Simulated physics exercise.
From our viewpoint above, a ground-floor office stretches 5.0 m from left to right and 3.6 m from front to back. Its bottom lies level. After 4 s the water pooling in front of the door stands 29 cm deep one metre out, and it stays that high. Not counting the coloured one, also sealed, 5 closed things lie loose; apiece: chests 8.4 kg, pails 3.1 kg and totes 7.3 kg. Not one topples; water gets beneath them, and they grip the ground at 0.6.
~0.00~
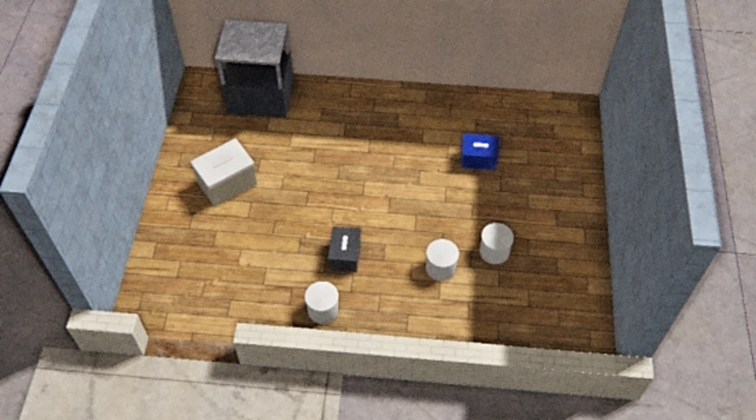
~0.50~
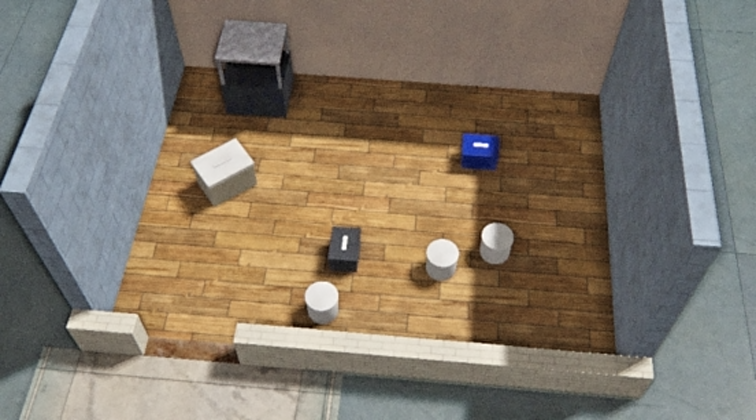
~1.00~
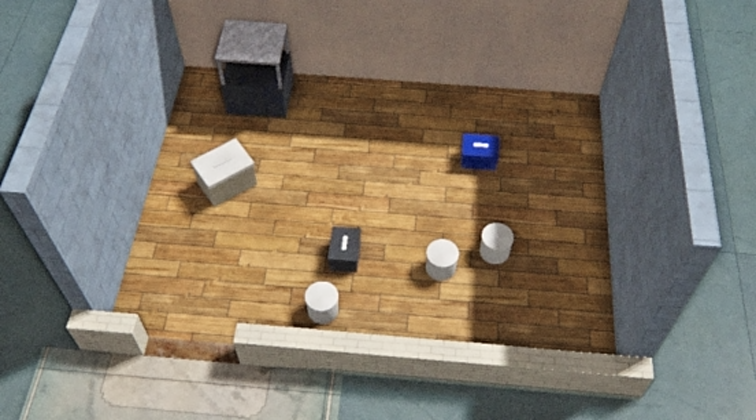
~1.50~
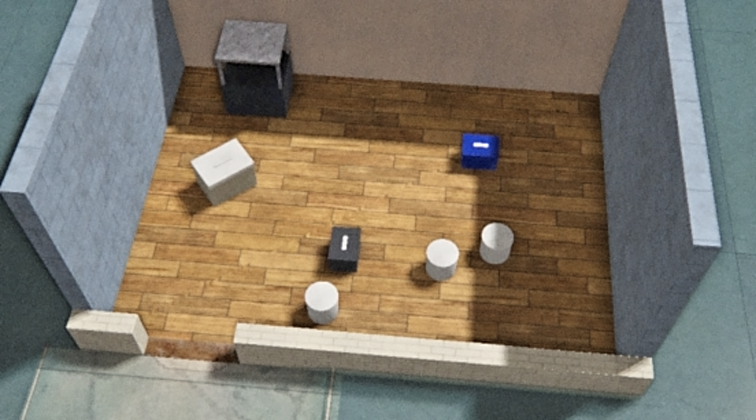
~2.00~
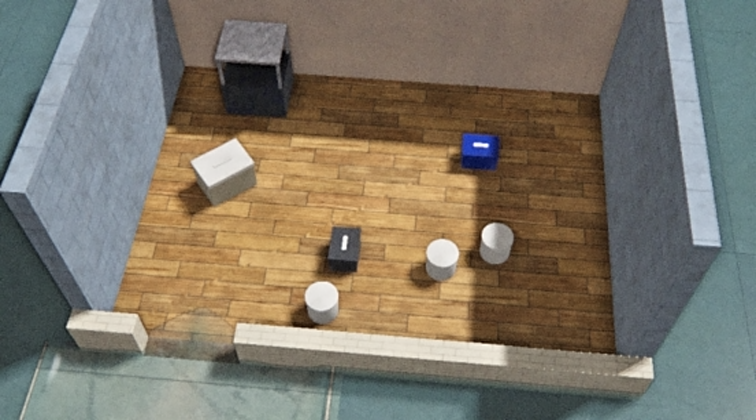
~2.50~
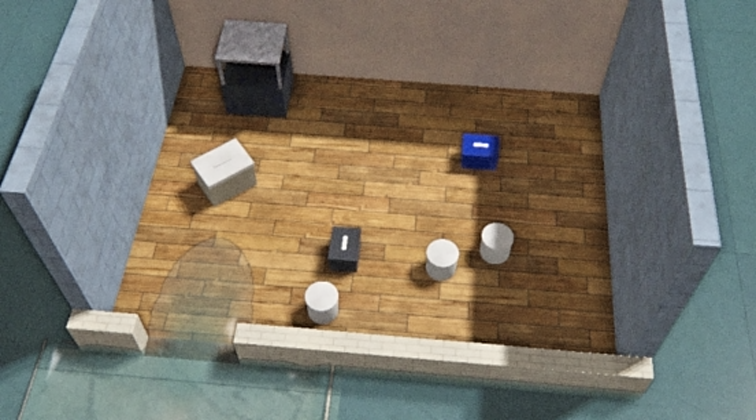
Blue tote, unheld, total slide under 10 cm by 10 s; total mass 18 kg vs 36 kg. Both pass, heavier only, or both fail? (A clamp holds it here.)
Pretty sure the low figure cuts it.
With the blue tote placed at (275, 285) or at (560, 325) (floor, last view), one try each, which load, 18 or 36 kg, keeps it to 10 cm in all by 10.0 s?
In that order: Just the heavier works; both loads work.
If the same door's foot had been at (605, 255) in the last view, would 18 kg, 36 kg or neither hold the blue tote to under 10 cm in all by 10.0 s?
If so, then the first option suffices.
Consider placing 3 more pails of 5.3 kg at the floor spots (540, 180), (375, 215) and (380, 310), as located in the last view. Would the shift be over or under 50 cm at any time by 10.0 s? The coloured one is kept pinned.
Taking them in turn, the first is inside the line, the second inside the line and the third inside the line.
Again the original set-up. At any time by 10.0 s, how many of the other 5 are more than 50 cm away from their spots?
The count comes to 2.
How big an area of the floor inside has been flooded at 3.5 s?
Flooded: Near 4.0 m2.
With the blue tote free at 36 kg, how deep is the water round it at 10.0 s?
Something like 6 centimetres.
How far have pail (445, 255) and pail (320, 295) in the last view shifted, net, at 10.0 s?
They sit 10 cm and 0 cm away, in the order given.
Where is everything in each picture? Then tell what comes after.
In the first frame, the blue tote at (481, 146) rests on the ground; water covers 0.0 m2; 0 of 6 have shifted.
In the second frame, the blue tote at (481, 146), on the bottom; 0.0 m2 under water; 0 of 6 have shifted.
In the third frame, the blue tote at (481, 146) rests on the ground; water covers 0.0 m2; 0 of 6 have shifted.
In the fourth frame, the blue tote at (481, 146) rests on the ground; water covers 0.0 m2; 0 of 6 have shifted.
In the fifth frame, the blue tote at (481, 146), on the bottom; water covers 0.2 m2; 0 of 6 have shifted.
In the sixth frame, the blue tote at (481, 146), on the bottom; water covers 0.9 m2; 0 of 6 have shifted.
After 3.5 s the blue tote would be 0 cm from its start with 18 kg and 0 cm from its start with 36 kg; 0 cm of water round it then.
After 4.5 s the blue tote would be 0 cm from its start with 18 kg and 0 cm from its start with 36 kg; 0 cm of water round it then.
After 7.0 s the blue tote would be 0 cm from its start with 18 kg and 0 cm from its start with 36 kg; 3 cm of water round it then.
After 10.0 s the blue tote would be 0 cm from its start with 18 kg and 0 cm from its start with 36 kg; 6 cm of water round it then.
